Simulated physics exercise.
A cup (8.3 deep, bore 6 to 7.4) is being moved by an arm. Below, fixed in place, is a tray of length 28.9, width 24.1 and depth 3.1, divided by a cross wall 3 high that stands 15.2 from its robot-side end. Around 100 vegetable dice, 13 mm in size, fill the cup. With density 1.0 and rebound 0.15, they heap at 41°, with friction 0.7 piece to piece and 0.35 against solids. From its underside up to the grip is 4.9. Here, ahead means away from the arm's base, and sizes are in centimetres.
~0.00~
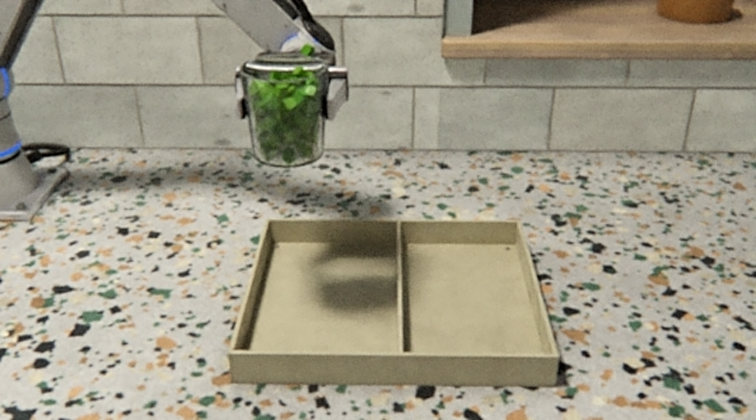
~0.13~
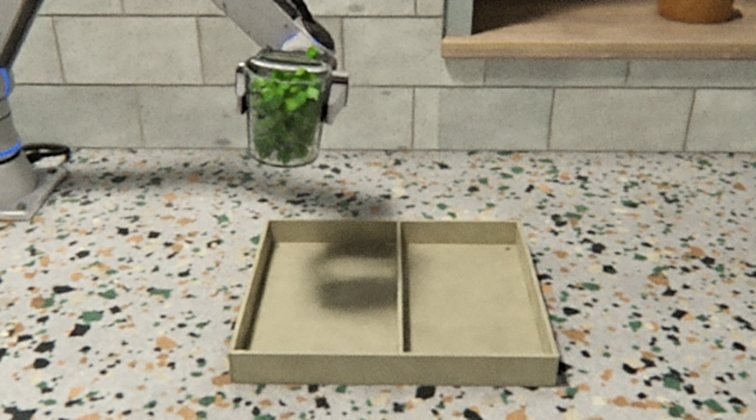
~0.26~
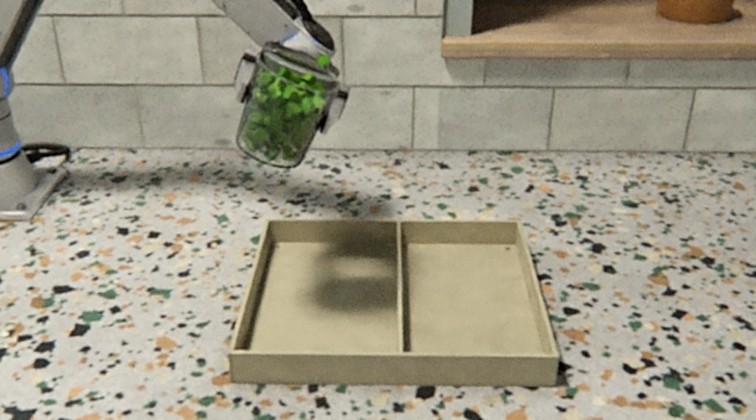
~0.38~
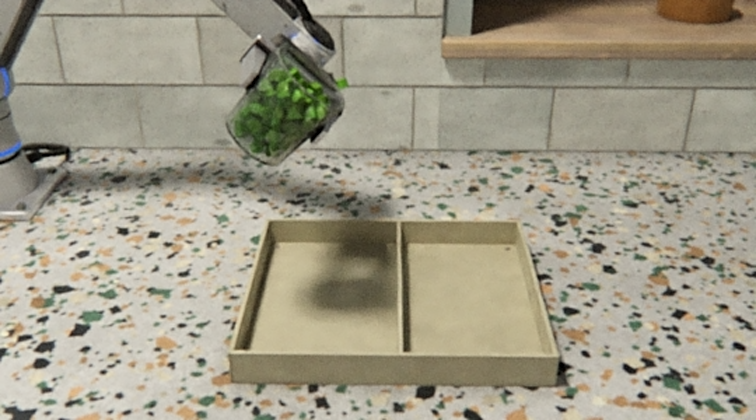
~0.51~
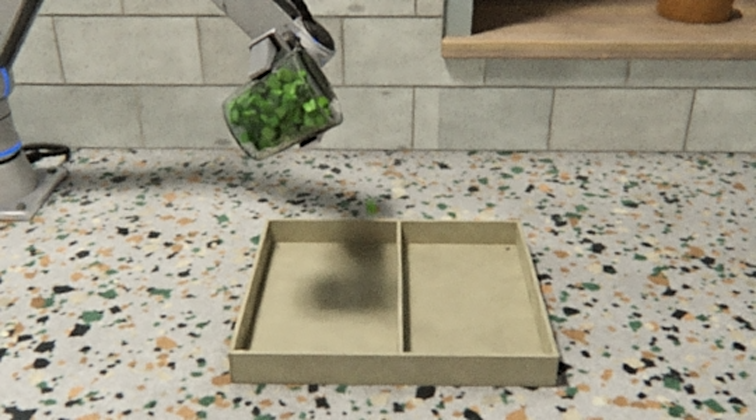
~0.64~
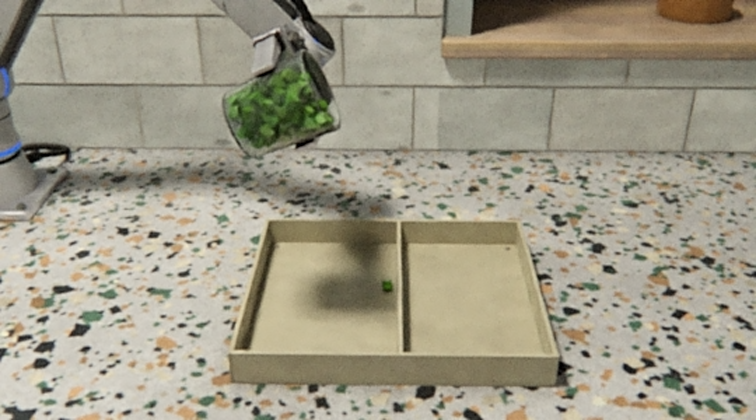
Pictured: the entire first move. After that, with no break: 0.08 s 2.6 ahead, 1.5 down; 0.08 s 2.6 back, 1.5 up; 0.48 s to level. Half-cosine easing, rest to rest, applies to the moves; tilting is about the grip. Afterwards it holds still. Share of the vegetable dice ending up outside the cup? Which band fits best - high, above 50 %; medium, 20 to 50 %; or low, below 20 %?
Low, below 20 %.
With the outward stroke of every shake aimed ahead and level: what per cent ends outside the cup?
It comes to around 30 percent.
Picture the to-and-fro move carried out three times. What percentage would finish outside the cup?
15 %.
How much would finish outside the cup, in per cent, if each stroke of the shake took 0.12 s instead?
About 10 per cent in that case.
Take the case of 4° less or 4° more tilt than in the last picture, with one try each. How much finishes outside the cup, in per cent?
5 and 10 %.
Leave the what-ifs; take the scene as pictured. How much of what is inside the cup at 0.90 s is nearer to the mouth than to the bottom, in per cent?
About 45 percent.
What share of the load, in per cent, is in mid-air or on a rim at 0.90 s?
Some 6 percent.
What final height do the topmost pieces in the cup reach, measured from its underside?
It reaches close to 8.5 cm in the end.
After 0.90 s, tilted 59° forward, highest piece 24 above the table; 97 in the cup, 1 in the robot-side part, 1 in the far-side part, 6 in flight or on a rim.
After 1.15 s, tilted 11° forward, highest piece 25 above the table; 96 in the cup, 6 in the far-side part, 3 in the robot-side part.
After 1.48 s, level, highest piece 26 above the table; 96 in the cup, 6 in the far-side part, 3 in the robot-side part.
After 2.53 s, level, highest piece 26 above the table; 96 in the cup, 6 in the far-side part, 3 in the robot-side part.
At rest, 96 in the cup, 6 in the far-side part, 3 in the robot-side part. That is 9 % outside the cup.
